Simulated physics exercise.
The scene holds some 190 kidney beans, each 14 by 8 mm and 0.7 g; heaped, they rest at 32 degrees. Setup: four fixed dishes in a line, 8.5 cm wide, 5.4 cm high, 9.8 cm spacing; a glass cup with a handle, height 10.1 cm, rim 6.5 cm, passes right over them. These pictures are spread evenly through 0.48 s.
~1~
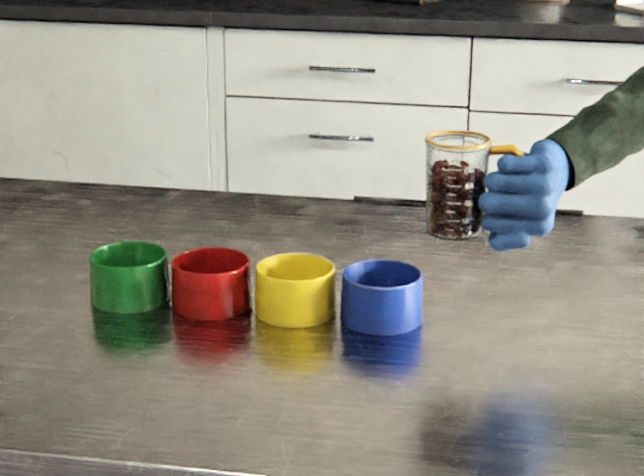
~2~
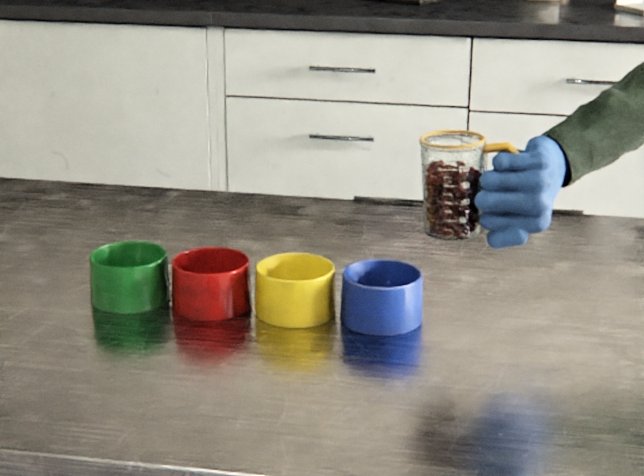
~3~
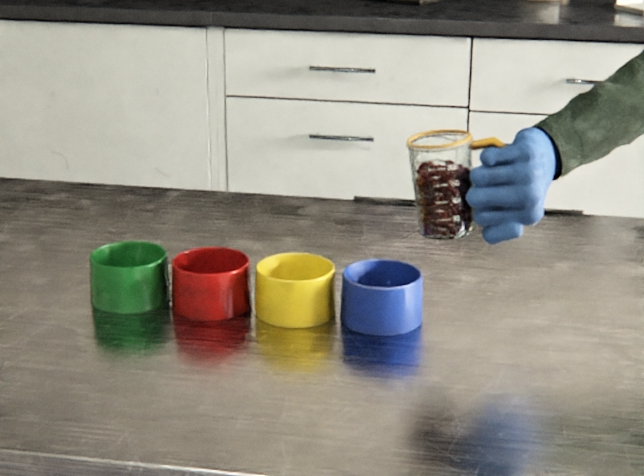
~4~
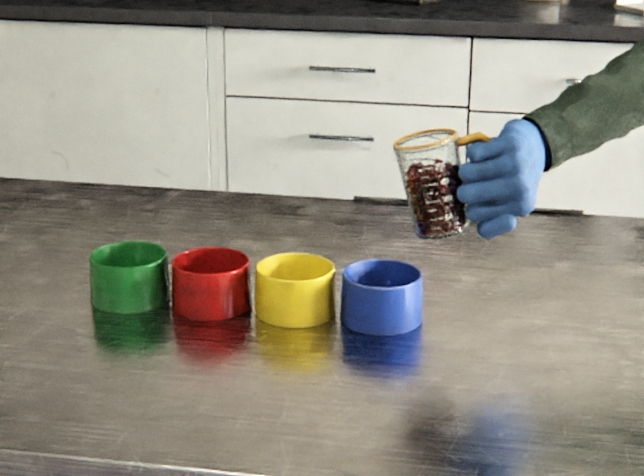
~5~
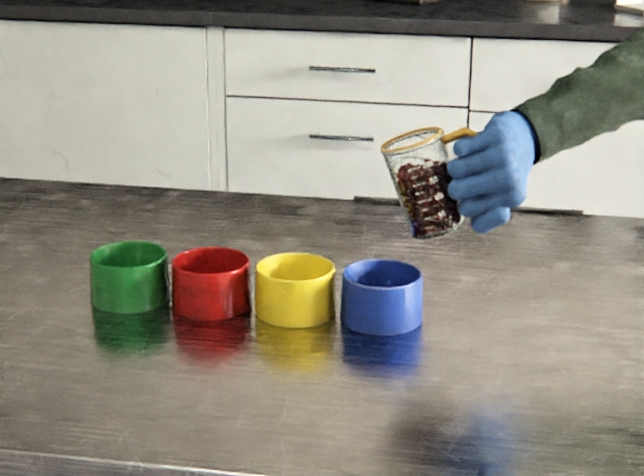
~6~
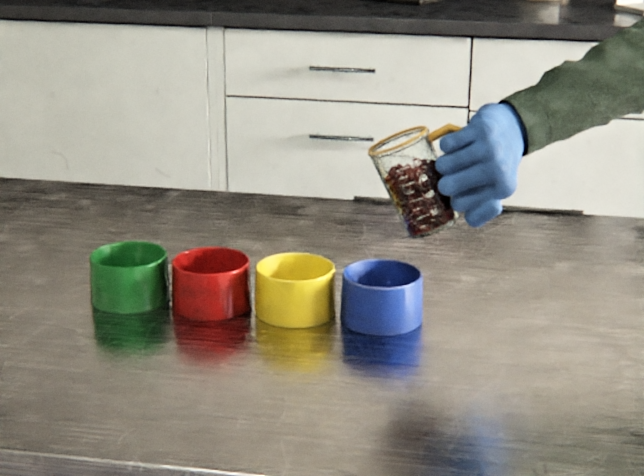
Blue-gloved hand moving a glass cup of kidney beans slightly left while tilting it, above green, red, yellow and blue dishes.
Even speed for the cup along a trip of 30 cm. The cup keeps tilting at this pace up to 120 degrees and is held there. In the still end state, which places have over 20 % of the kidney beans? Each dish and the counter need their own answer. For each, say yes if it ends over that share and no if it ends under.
In order: Red: It will get a share bigger than a fifth, blue: It will get a share not bigger than a fifth, green: It will get a share not bigger than a fifth, yellow: It will get a share not bigger than a fifth, counter: It will get a share not bigger than a fifth.
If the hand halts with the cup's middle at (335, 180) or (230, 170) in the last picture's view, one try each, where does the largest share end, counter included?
The winner: Yellow, then red.
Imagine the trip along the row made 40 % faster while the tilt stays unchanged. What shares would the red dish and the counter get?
Shares: Red 0, counter 0.
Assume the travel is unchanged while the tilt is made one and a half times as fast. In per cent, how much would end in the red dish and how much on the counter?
In that case red 50; counter 20.
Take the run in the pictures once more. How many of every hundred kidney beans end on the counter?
Estimate: Near 10 per cent.
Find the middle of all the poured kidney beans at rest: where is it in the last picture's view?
Centre at rest, approx.: (202, 288) px.
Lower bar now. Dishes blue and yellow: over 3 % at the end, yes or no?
Blue: False; yellow: False.
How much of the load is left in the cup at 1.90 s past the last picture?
Load share: Near 10 percent.
Then, 1.14 s after the last picture, tilt 90 degrees; cup holds 100 %.
Then, 1.90 s after the last picture, tilt 120 degrees; cup holds 10 %, red 80 %.
Then, 2.68 s after the last picture, tilt 120 degrees; cup holds 0 %, red 80 %, green 5 %.
In the end, red 80 %, blue 0 %, green 5 %, yellow 0 %, counter 10 %.
